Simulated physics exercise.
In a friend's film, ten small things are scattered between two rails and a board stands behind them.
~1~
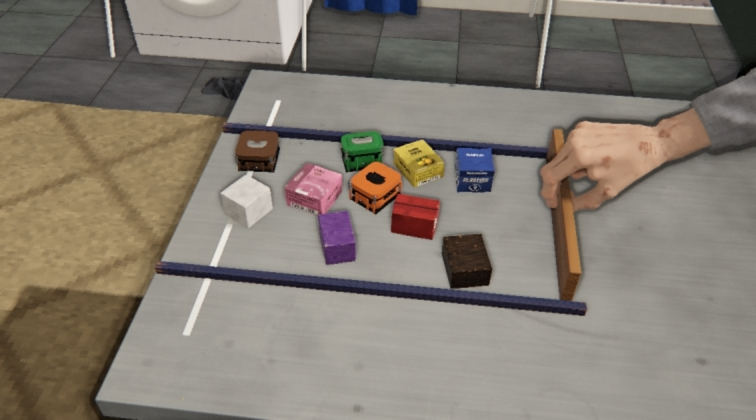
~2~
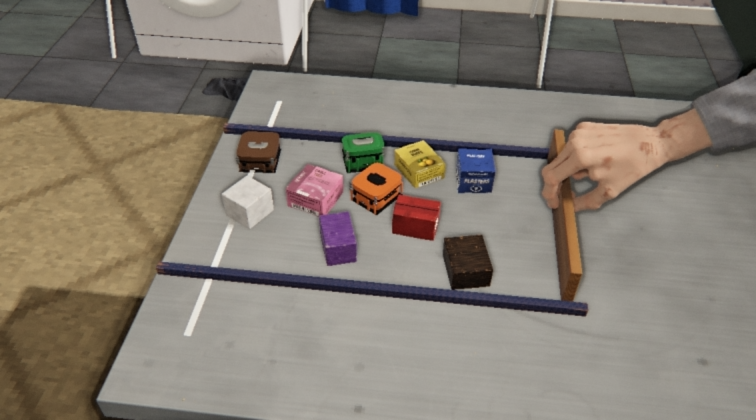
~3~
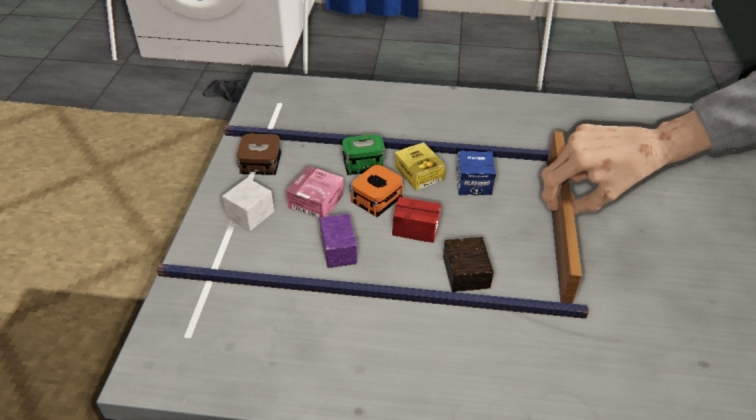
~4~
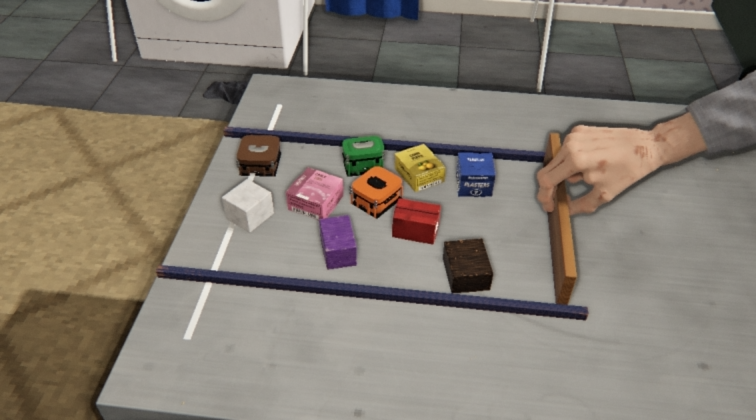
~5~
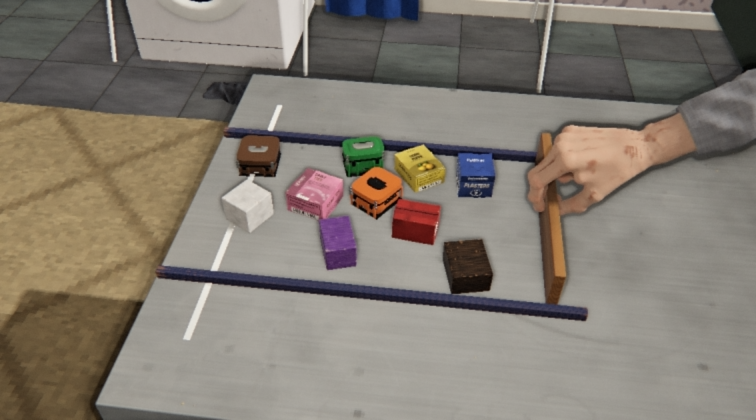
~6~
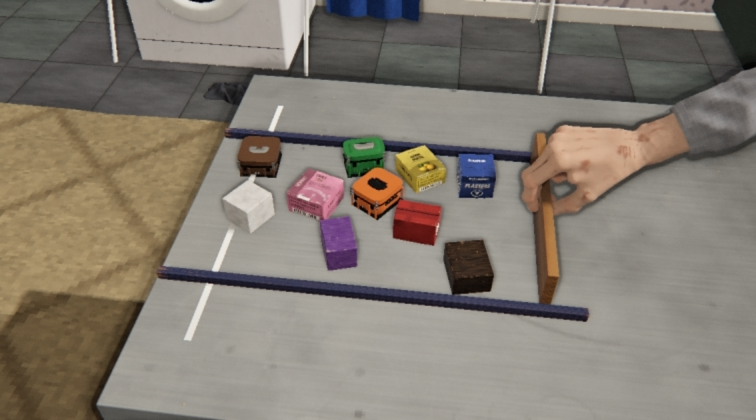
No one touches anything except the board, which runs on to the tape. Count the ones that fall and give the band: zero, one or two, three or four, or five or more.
Lost five or more.
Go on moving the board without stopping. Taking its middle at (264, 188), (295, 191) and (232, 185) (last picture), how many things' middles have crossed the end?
By position: 2 / 1 / 6.
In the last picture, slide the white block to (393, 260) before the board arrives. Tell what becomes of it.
From that start, the object then does not stay.
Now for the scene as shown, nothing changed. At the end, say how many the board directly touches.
Contact count: 4.
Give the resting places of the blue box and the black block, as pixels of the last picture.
In order, first (239, 154), then (204, 240).
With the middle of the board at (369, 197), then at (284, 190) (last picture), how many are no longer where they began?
In order, the tallies are 9 and 10.
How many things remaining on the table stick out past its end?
Overhanging ones - 0.
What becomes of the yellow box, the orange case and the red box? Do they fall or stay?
Outcome - yellow box gone, orange case safe, red box safe.
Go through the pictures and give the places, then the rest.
Brown case (258, 152); white block (247, 202); pink box (314, 190); board (561, 209); tape (241, 197), in the first picture.
White block (248, 202); purple block (338, 239), in the second picture.
Pink box (316, 193); orange case (377, 190), in the third picture.
Brown case (260, 156); black block (467, 265), in the fourth picture.
White block (248, 206); yellow box (419, 169), in the fifth picture.
Brown case (260, 157); white block (249, 207); pink box (316, 195); board (543, 212); tape (242, 202), in the sixth picture.
Early on, none off yet; brown case at rest near (260, 157); white block at rest near (249, 207); pink box at rest near (316, 195).
A while later, none off yet; brown case travelled about its own width near (225, 154); white block at rest near (248, 207); pink box travelled about its own width near (261, 179).
Finally, the number that fall off is five or more; lost, yellow box, green case, purple block, pink box, white block and brown case.
